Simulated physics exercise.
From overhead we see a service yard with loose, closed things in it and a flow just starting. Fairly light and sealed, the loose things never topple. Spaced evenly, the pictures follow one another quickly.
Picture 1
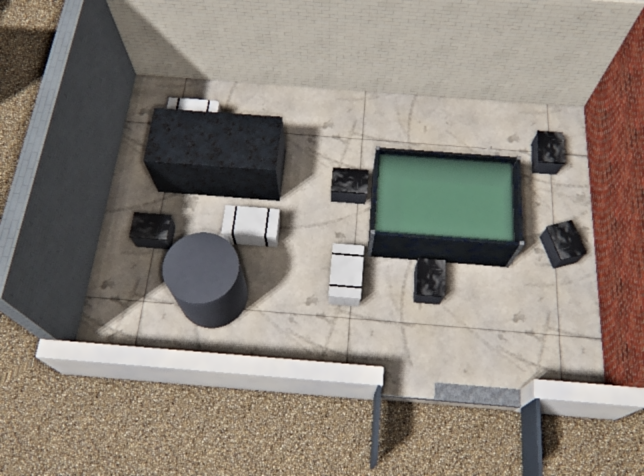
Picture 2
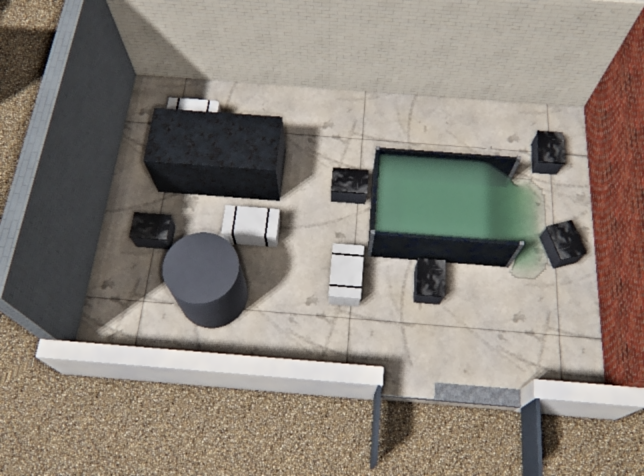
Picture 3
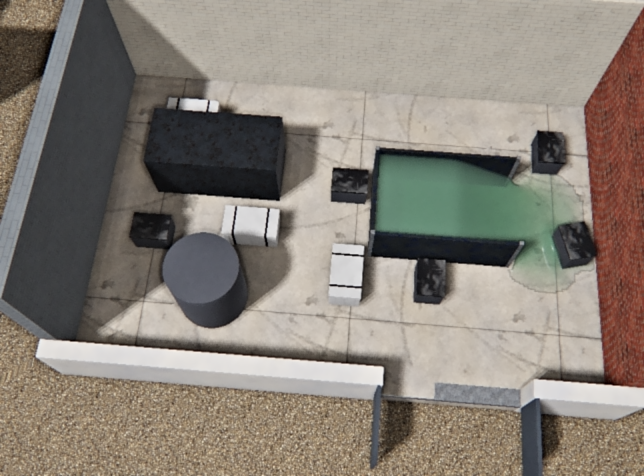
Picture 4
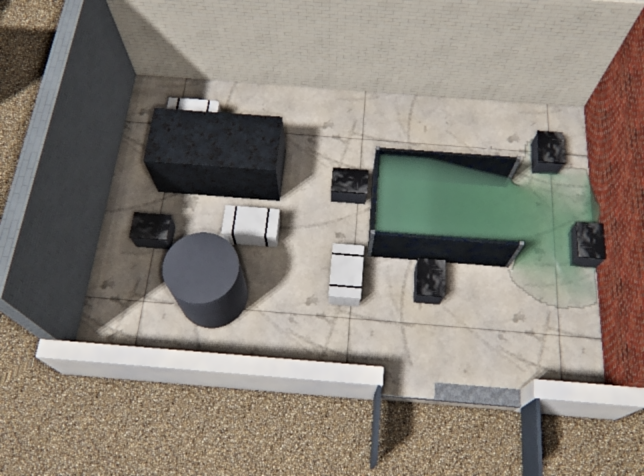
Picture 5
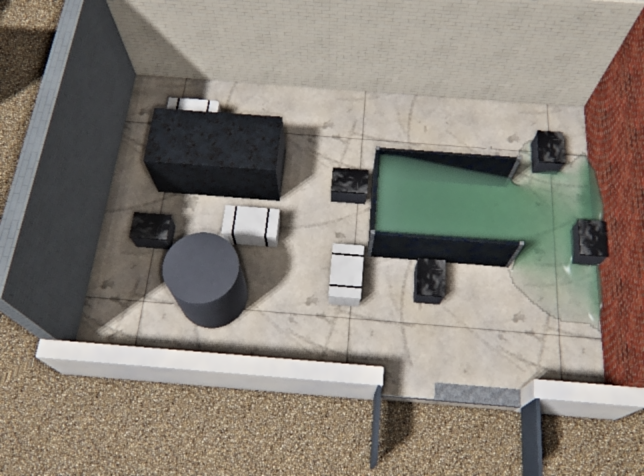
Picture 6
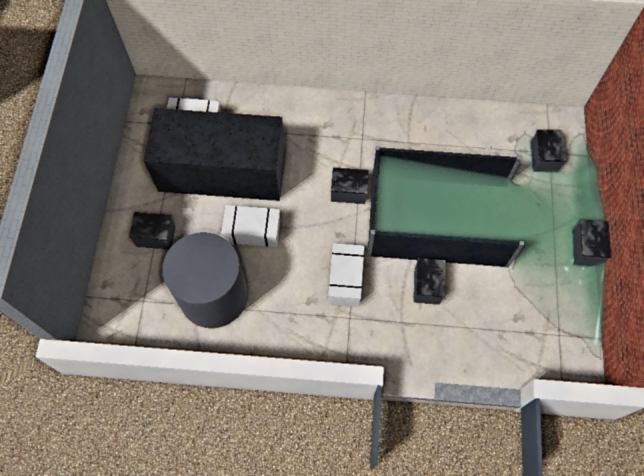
Green liquid poured out of the right end of a dark-walled tank and spread across the tiled floor to the red wall, pushing one black chest a short way right while the others barely moved.
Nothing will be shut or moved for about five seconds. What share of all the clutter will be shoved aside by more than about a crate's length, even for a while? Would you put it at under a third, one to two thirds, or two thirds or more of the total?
Middle band.
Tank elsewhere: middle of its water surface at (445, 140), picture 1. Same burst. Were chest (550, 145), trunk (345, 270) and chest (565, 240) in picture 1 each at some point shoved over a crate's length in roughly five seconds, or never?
Far enough, Not far, Far enough.
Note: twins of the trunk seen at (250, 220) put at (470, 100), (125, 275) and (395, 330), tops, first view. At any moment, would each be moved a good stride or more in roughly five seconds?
In order: Shoved clear, hardly budges, then shoved clear.
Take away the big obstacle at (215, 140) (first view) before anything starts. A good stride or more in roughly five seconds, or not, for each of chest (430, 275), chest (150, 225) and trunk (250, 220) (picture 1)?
Taking them one at a time: The first traveled far, the second remained nearby, the third remained nearby.
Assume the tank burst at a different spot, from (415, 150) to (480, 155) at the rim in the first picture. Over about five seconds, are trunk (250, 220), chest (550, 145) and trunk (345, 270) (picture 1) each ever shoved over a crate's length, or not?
Falls short, travels that far, falls short.
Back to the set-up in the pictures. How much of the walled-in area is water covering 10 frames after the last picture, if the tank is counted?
35 %, give or take.
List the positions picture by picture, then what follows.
A chest at (566, 239) rests on the ground; a chest at (551, 146), on the bottom; 0 of 8 have shifted, in the first frame.
A chest at (566, 239) rests on the ground; a chest at (551, 146) rests on the ground; 0 of 8 have shifted, in the second frame.
A chest at (578, 240) rests on the ground, close to its start; a chest at (551, 146), on the bottom; 1 of 8 have shifted, in the third frame.
A chest at (591, 240) rests on the ground, a stride from its start; a chest at (551, 146), on the bottom; 1 of 8 have shifted, in the fourth frame.
A chest at (594, 237) floats, a stride from its start; a chest at (551, 146), on the bottom; 1 of 8 have shifted, in the fifth frame.
A chest at (596, 238), afloat, a stride from its start; a chest at (551, 145) rests on the ground, close to its start; 1 of 8 have shifted, in the sixth frame.
A moment on, 1 of 8 are well off their spots; 1 afloat.
Next, 2 of 8 are well off their spots; 1 afloat.
Later, 2 of 8 are well off their spots; 0 afloat.
In the end, 4 of 8 are well off their spots, and 4 have been at some point; 1 afloat.
